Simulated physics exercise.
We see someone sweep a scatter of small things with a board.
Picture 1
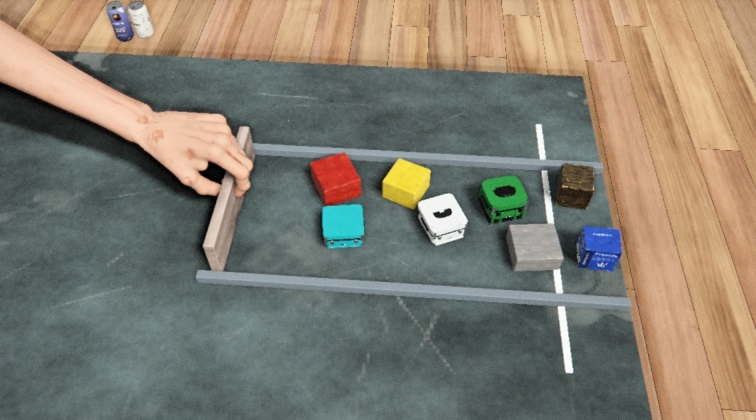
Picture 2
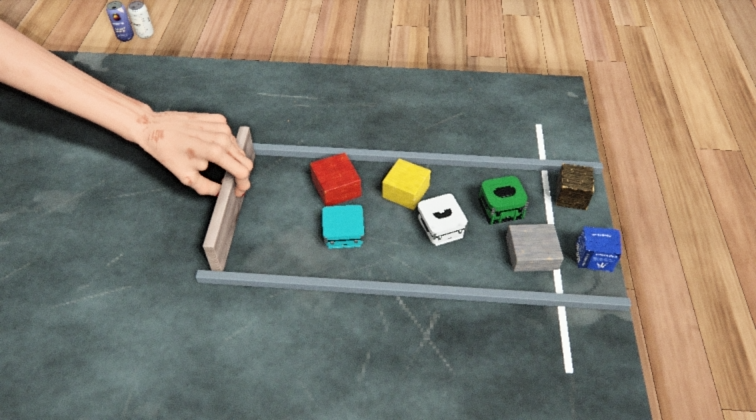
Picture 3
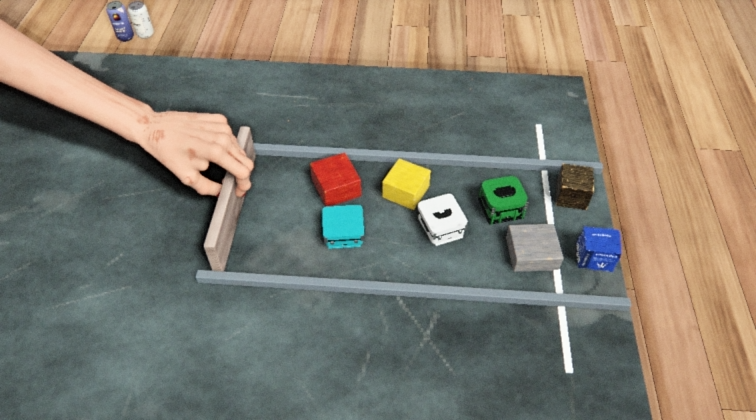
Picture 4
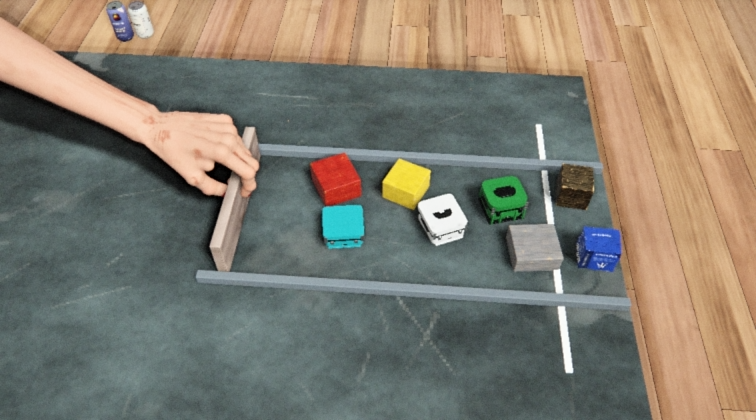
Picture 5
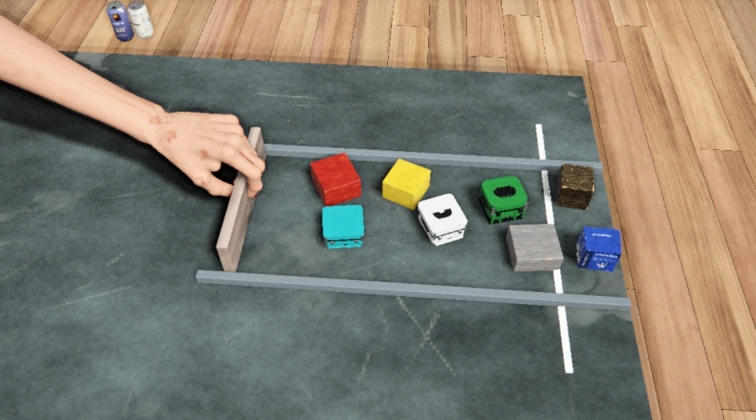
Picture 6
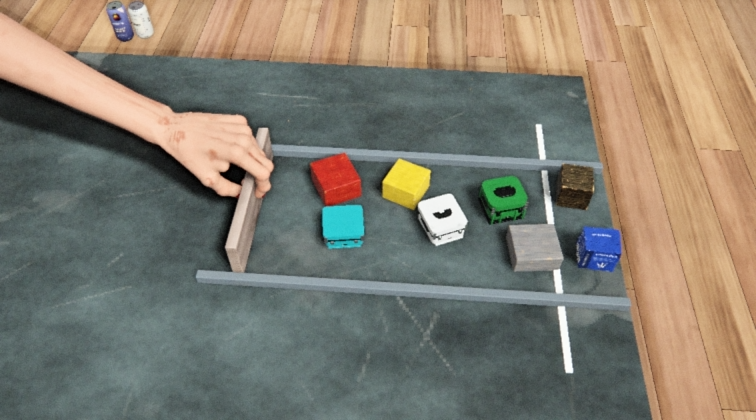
A hand holding a board upright stays nearly still, then slides it slightly to the right between two rails on a dark surface, while the scattered colored blocks and cases near a white tape line remain motionless.
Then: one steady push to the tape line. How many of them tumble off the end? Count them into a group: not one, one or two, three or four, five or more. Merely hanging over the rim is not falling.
Off the edge: Three to four.
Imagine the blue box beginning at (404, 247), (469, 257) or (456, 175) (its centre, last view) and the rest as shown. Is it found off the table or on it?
Taking the spots in order, it holds firm, holds firm, and plunges.
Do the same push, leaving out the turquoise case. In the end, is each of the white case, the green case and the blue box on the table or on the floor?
Well, the white case is still there, the green case winds up down, and the blue box winds up down.
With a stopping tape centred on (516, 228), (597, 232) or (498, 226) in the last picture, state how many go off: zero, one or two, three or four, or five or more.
In order, the falls would come to one to two; five or more; just one or two.
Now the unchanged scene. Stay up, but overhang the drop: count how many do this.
It's 2.
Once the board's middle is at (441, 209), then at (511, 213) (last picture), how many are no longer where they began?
Well, it's 6 at the first one and 8 at the second.
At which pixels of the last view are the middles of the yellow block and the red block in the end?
Answer: First (606, 192), after that (570, 199).
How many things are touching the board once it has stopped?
2 of them.
Early on, none off yet; blue box at rest near (598, 249); black block at rest near (575, 187); grey block at rest near (534, 247).
Finally, the number that fall off is three or four; lost, green case, grey block, black block and blue box.
